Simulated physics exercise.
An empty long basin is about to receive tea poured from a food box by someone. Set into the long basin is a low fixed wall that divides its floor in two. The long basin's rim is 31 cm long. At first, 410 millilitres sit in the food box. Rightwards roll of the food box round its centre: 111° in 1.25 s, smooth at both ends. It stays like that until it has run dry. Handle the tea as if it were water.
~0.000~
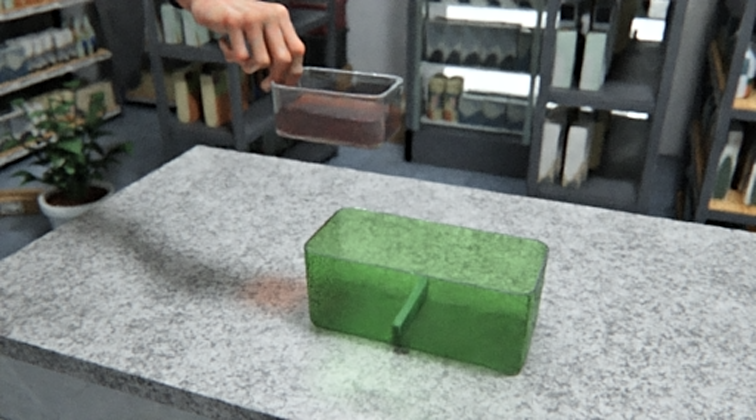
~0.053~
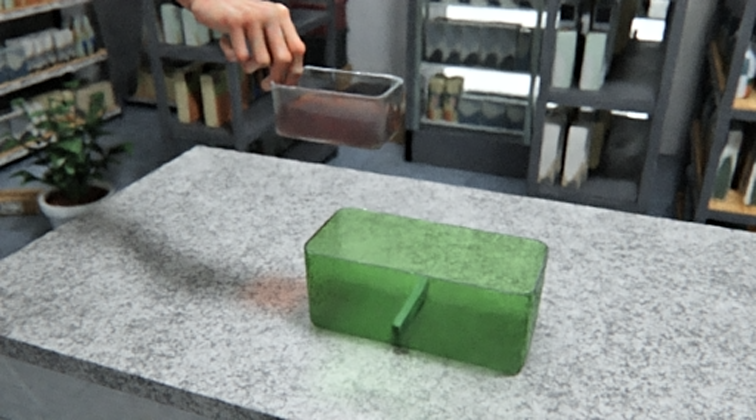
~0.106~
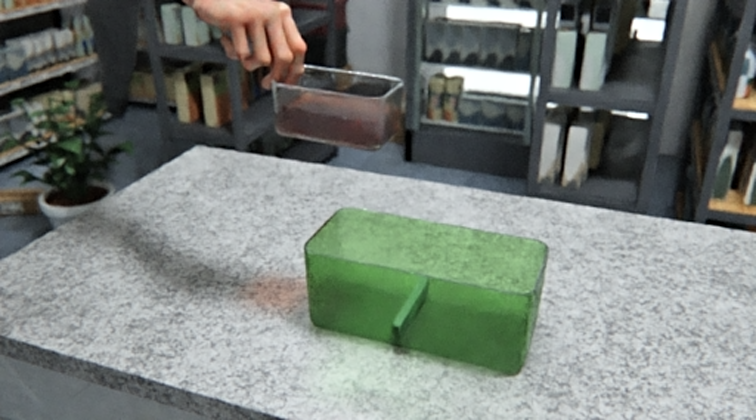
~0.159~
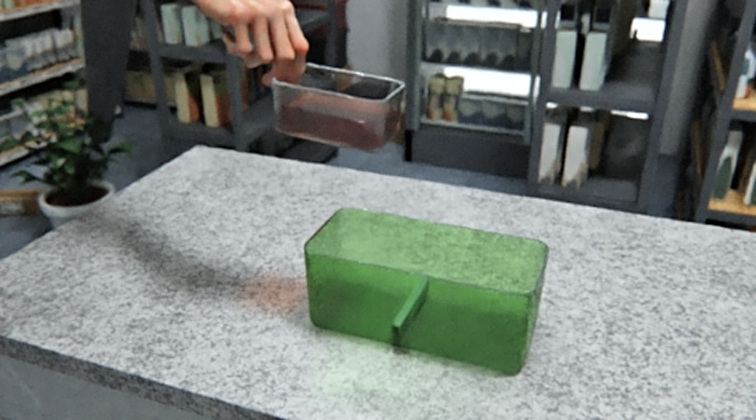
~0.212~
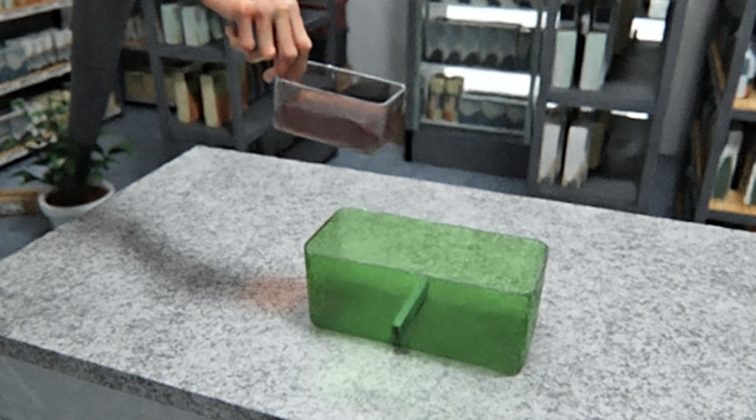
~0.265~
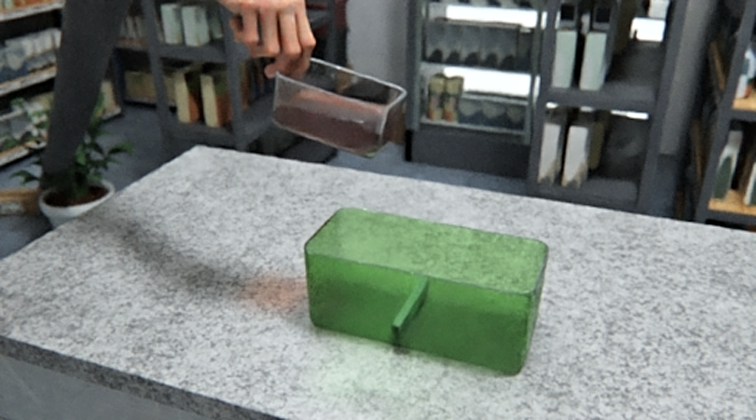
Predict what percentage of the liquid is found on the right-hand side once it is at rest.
About 61 % is on the right.
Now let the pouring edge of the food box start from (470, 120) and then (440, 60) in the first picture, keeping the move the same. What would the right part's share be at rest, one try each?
Roughly 95 per cent the first time and 90 per cent the second.
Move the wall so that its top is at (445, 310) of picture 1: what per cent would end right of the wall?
With the wall placed like that, close to 30 per cent.
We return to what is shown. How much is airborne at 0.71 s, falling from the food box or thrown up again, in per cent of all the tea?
Near 40 per cent of it all.
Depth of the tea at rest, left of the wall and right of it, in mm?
Left part about 10 mm deep, right part about 12 mm deep.
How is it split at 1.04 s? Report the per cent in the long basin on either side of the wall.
About 18 % left, 58 % right.
After 0.71 s the tilt is 67° and 53 per cent is still to pour, 1 is left of the wall and 7 right of it.
After 1.04 s the tilt is 103° and 10 per cent is still to pour, 17 is left of the wall and 59 right of it.
After 1.38 s the tilt is 111° and 0 per cent is still to pour, 38 is left of the wall and 60 right of it.
After 1.75 s the tilt is 111° and 0 per cent is still to pour, 38 is left of the wall and 61 right of it.
In the end 38 per cent lies left of the wall, 61 right of it and 1 outside.
